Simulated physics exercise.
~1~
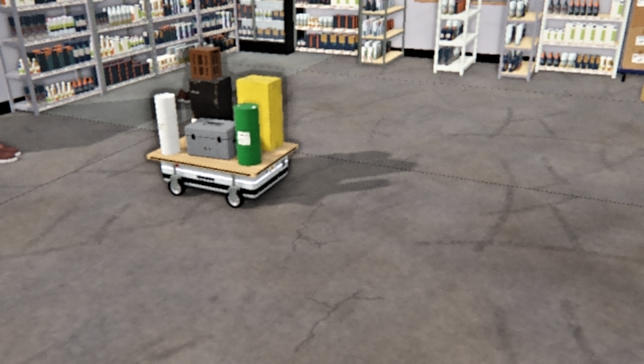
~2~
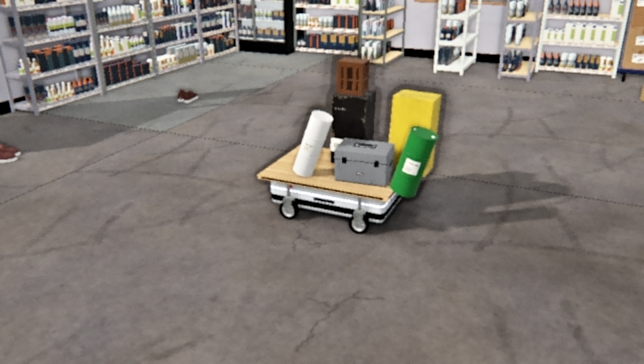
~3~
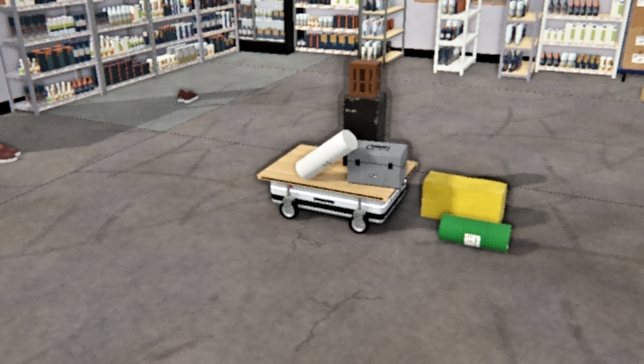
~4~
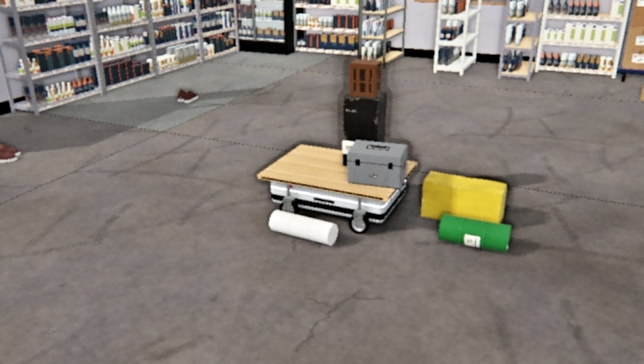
To begin with, a flat cart in a store aisle carries a grey toolbox, a yellow box, green and white canisters, and a brown crate stacked on a black box. The cart rolls to the right and stops, and its load shifts toward the right edge while both canisters lean. The yellow box and green canister then topple off that side onto the floor, as the white canister tips further over the deck. Finally the white canister drops in front of the cart and lies on its side, while the toolbox, black box and upright crate stay aboard.
